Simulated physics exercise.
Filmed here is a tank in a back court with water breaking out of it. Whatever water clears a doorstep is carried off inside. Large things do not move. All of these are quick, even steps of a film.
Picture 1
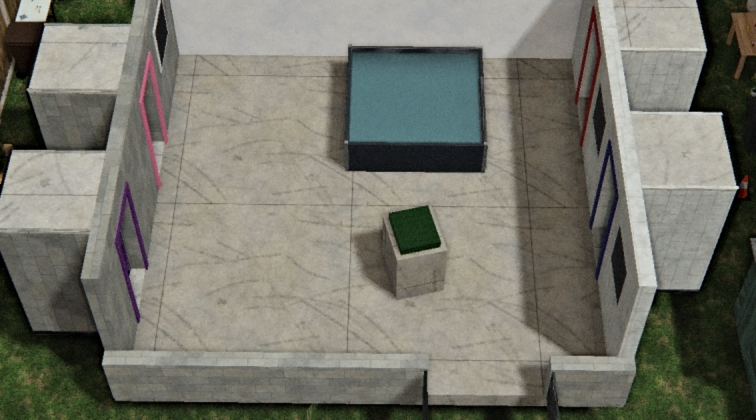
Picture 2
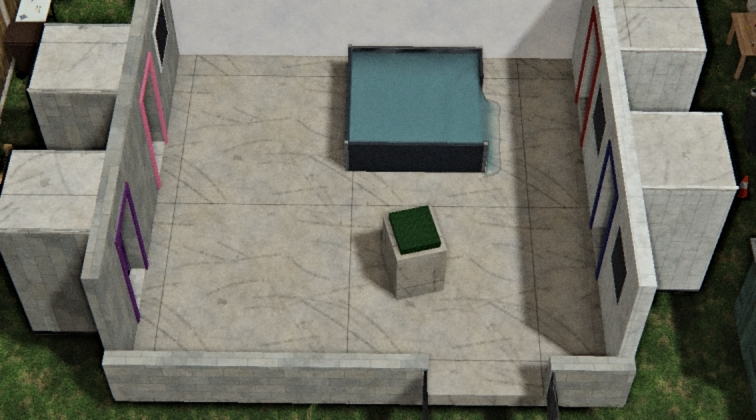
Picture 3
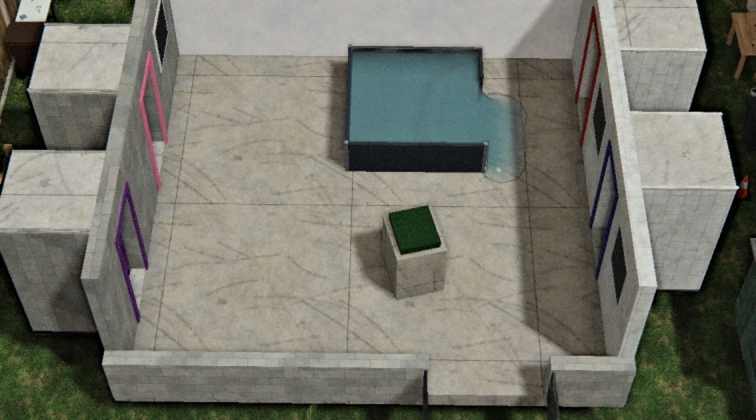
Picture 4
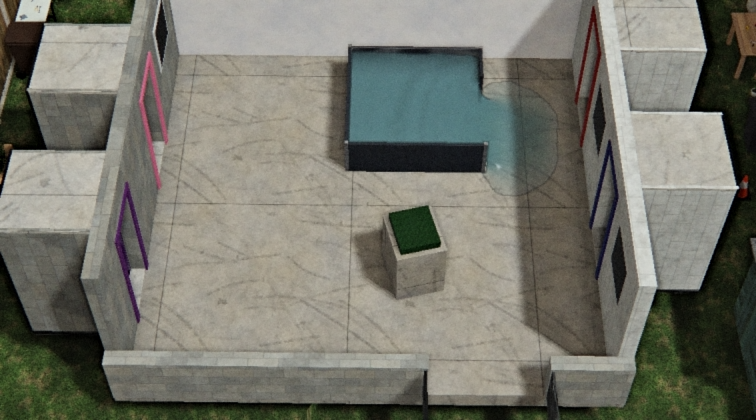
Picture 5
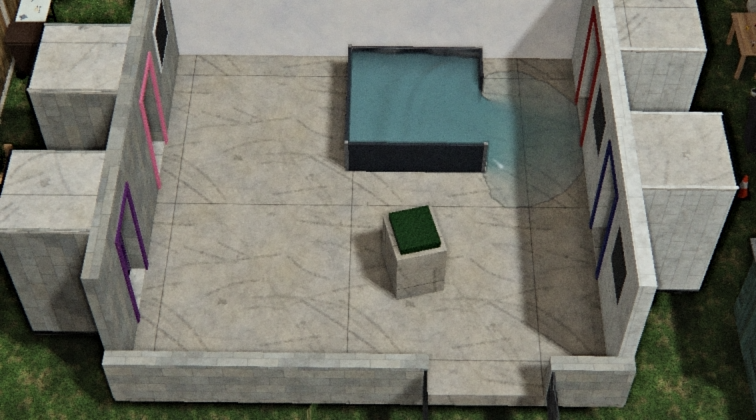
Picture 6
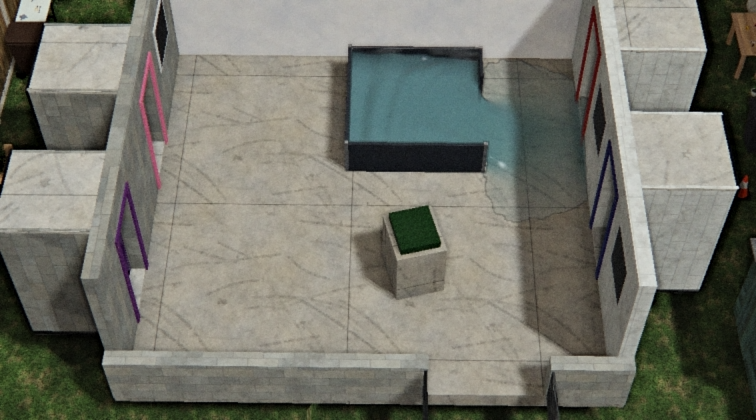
A large dark-sided tank of blue-green water stands near the back wall of a pale stone courtyard, seen from high above the front. Red and blue door surrounds line the right wall, pink and purple ones the left, with a green-topped stone block near the middle. Water breaks from the tank's right side and spreads rightward and forward over the paving in a thin, widening sheet.
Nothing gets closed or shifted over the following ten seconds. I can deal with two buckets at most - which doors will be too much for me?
In the end the purple door will most likely not exceed two buckets. The blue door will most likely exceed two buckets. The red door will most likely exceed two buckets. The pink door will most likely not exceed two buckets.
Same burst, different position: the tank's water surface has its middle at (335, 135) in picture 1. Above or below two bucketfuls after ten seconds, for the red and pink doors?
Lab note - red door doesn't reach it; pink door doesn't reach it.
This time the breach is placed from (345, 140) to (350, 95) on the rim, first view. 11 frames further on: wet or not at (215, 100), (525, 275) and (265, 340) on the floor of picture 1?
One by one: Waterlogged; unsoaked; unsoaked.
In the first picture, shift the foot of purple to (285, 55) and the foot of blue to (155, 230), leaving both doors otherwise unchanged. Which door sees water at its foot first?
I reckon it is the door marked red.
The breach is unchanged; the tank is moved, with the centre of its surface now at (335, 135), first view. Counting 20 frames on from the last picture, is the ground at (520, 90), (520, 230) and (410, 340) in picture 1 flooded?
In that order: Reached by the flood, reached by the flood, not reached.
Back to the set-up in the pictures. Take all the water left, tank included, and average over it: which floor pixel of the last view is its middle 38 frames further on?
Somewhere around (453, 172) in the last view.
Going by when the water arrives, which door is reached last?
That is the purple door.
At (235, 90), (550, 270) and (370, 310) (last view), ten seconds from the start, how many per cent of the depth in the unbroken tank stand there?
2, 6 and 4 in a hundred, in turn.
A moment on, water covers 15 % of the floor; the purple door not reached, the blue door wet at the sill, nothing in, the red door over two buckets in, the pink door not reached.
Next, water covers 20 % of the floor; the purple door not reached, the blue door under two buckets in, the red door far over two buckets in, the pink door not reached.
Then, water covers 35 % of the floor; the purple door not reached, the blue door over two buckets in, the red door far over two buckets in, the pink door not reached.
Later, water covers 50 % of the floor; the purple door not reached, the blue door over two buckets in, the red door far over two buckets in, the pink door wet at the sill, nothing in.
In the end, water covers 75 % of the floor; the purple door under two buckets in, the blue door over two buckets in, the red door far over two buckets in, the pink door wet at the sill, nothing in.
